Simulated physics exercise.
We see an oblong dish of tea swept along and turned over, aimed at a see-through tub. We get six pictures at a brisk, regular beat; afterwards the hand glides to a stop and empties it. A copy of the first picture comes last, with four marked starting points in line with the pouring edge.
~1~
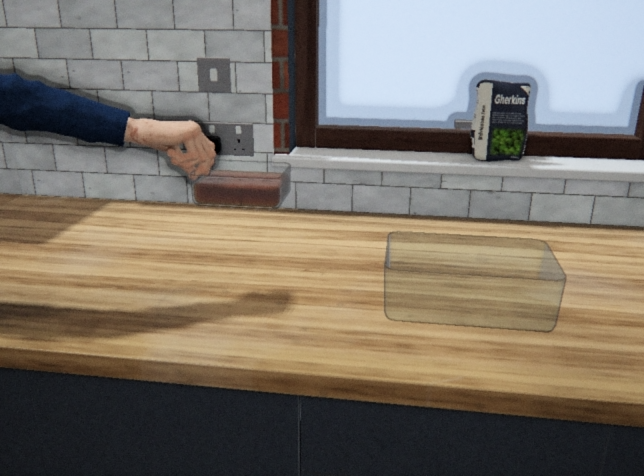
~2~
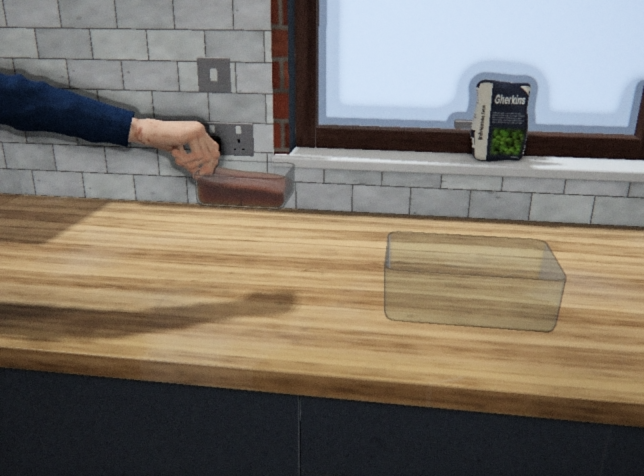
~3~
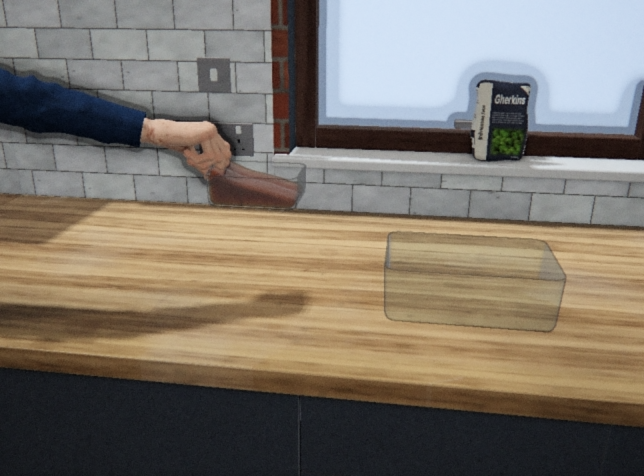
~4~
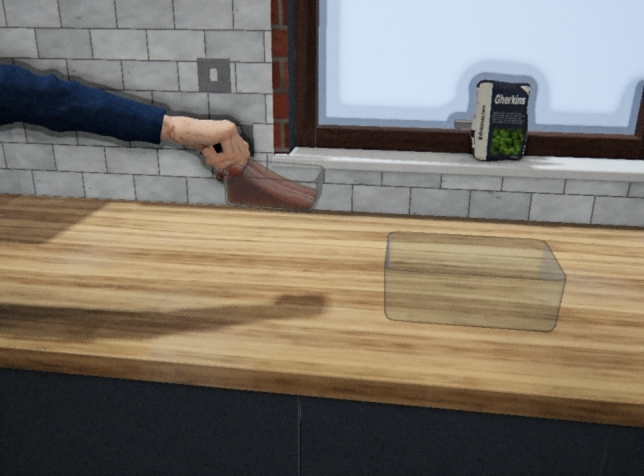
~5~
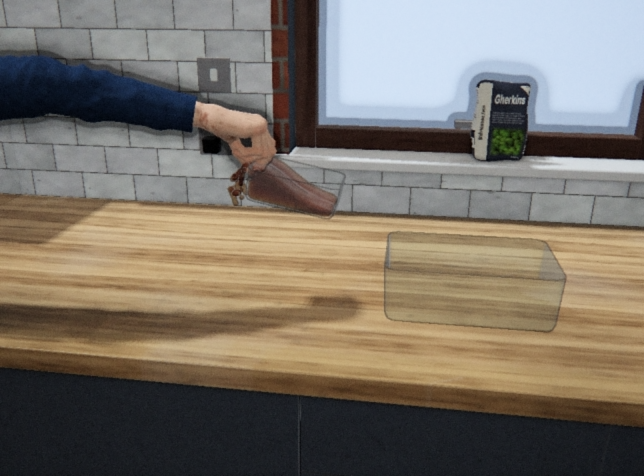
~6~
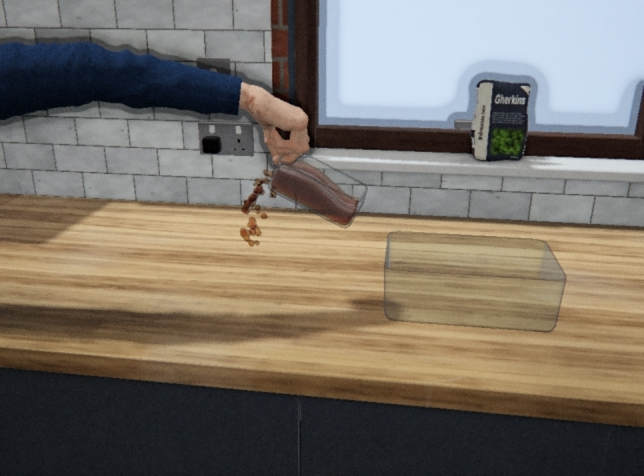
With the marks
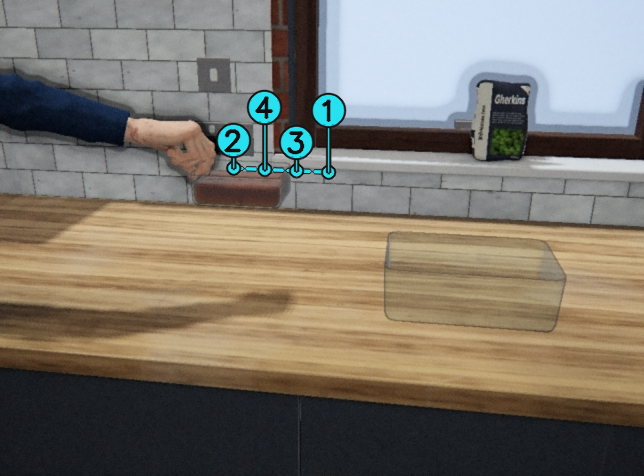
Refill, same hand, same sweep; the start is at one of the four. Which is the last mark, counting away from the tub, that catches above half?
The answer is dot 2.
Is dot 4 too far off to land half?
No.
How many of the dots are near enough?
All four.
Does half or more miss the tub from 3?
No.
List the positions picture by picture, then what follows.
Upright, lip at (284, 170); tub from (384, 317) to (555, 330); nothing has left yet, in the first frame.
Upright, lip at (288, 170); nothing has left yet, in the second frame.
Upright, lip at (300, 171); tea is over the rim, down to (217, 167), in the third frame.
Tipped about 2°, lip at (319, 173); tea is over the rim, down to (230, 176), in the fourth frame.
Tipped about 11°, lip at (342, 181); tea is over the rim, down to (242, 199), in the fifth frame.
Tipped about 26°, lip at (365, 194); tea is over the rim, down to (258, 243), in the sixth frame.
On the marked copy, 1 at (328, 172); 2 at (233, 168); 3 at (296, 170); 4 at (264, 169).
Choosing 1, about 90 % lands in the tub, 8 % falls short.
Choosing 2, about 64 % lands in the tub, 29 % falls short and 7 % goes beside or beyond.
Choosing 3, about 85 % lands in the tub, 8 % falls short and 6 % goes beside or beyond.
Choosing 4, about 73 % lands in the tub, 19 % falls short and 7 % goes beside or beyond.
